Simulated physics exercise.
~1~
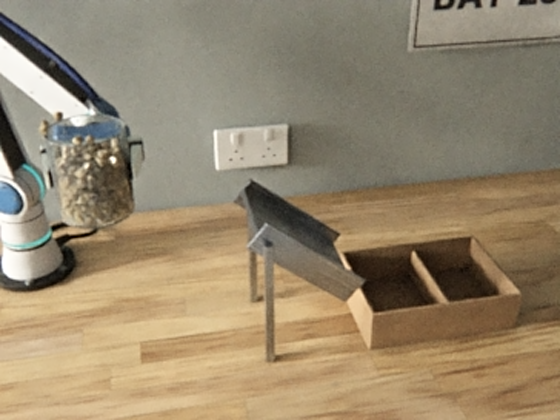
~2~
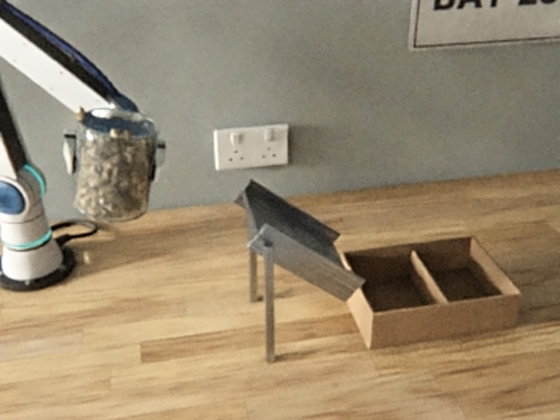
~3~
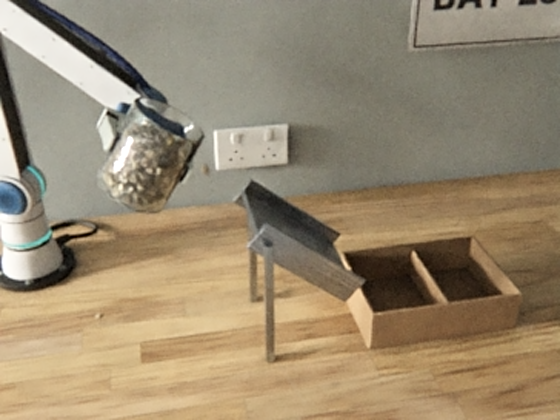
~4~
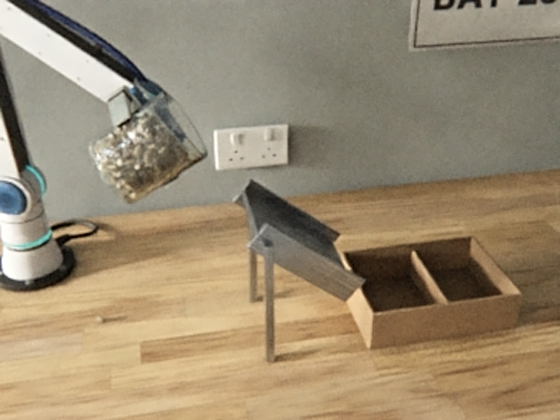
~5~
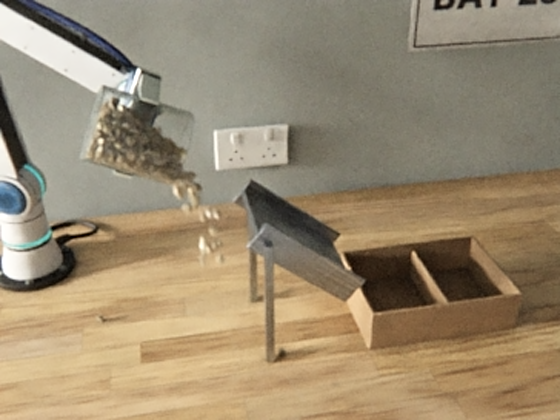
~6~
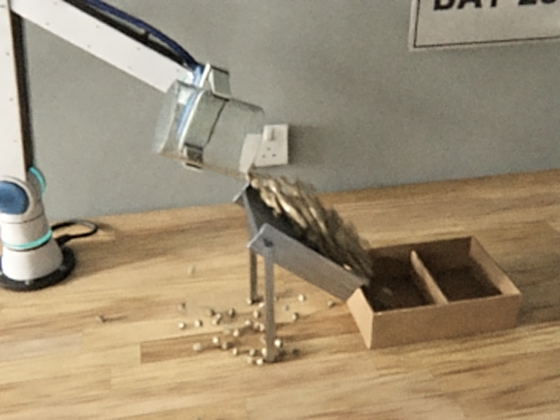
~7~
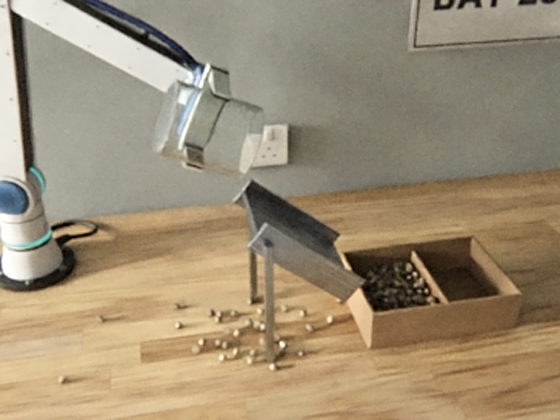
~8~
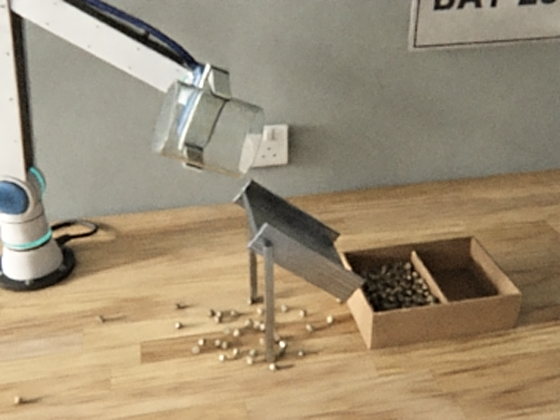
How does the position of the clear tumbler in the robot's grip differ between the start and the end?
At the start the tumbler is held upright and full of pebbles at the left. By the end it is held on its side, empty, above the top of the chute.
